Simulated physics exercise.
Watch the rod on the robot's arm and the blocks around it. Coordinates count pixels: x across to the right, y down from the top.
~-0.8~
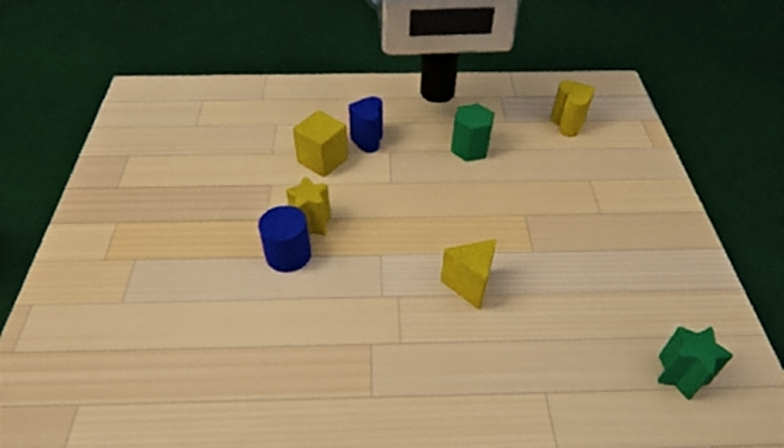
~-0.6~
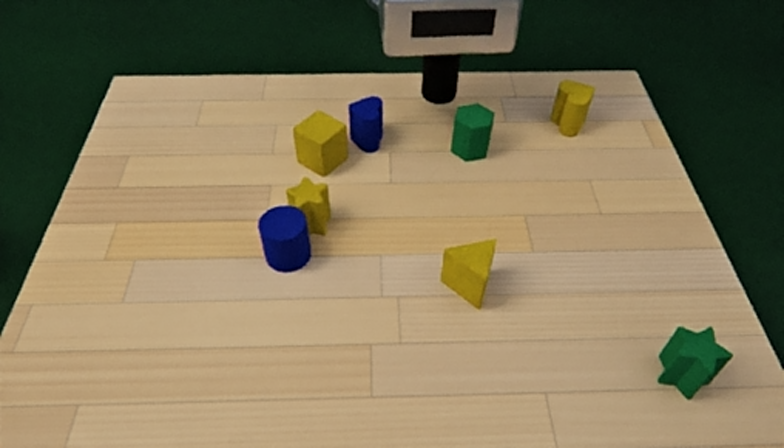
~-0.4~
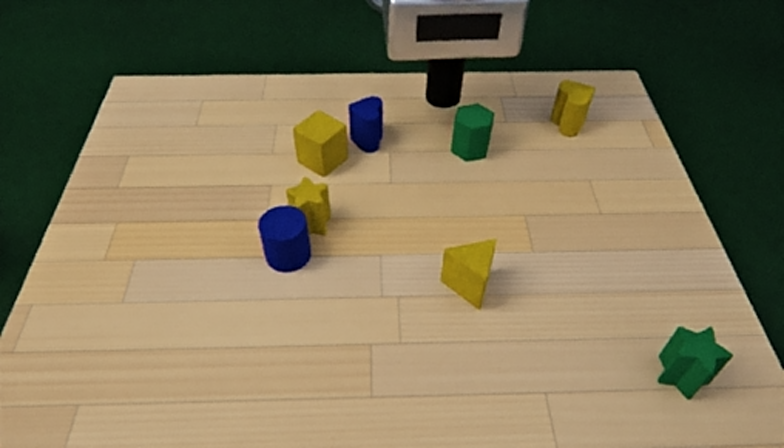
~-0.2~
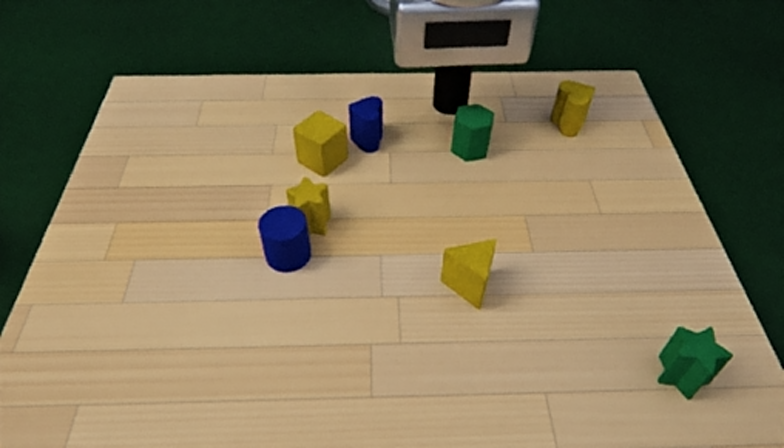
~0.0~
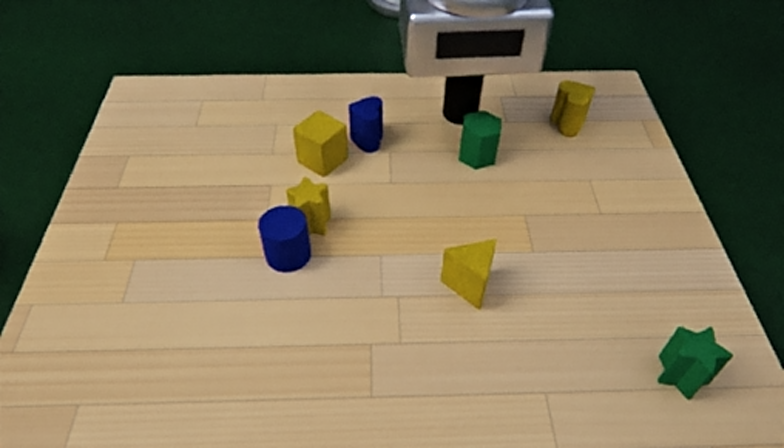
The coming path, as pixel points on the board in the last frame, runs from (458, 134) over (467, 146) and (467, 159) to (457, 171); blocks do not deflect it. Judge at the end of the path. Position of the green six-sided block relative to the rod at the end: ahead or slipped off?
Left aside or behind.
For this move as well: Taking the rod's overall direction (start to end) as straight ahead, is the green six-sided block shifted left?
Answer: Yes.
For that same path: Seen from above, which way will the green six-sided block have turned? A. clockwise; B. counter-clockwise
Answer: B.
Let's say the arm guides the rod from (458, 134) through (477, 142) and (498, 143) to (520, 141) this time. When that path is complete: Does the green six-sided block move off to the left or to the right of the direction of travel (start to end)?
Side: Right.
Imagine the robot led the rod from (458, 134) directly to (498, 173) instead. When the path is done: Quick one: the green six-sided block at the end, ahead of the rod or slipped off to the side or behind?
The rod will still be pushing it.
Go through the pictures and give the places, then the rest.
Rod's lower end at (437, 93); blue heart at (367, 107); green six-sided block at (475, 115), in the first picture.
Rod at (439, 94); blocks still, in the second picture.
Rod at (443, 98); blocks still, in the third picture.
Rod at (450, 104); blocks still, in the fourth picture.
Rod at (460, 114); blue heart at (367, 107); green six-sided block at (483, 122), in the fifth picture.
What follows on the original path. Halfway along, rod at (472, 132); green six-sided block at (500, 140), turned 15° anticlockwise.
At the end, rod at (460, 150); blue heart still; green six-sided block at (501, 147), turned 40° anticlockwise.
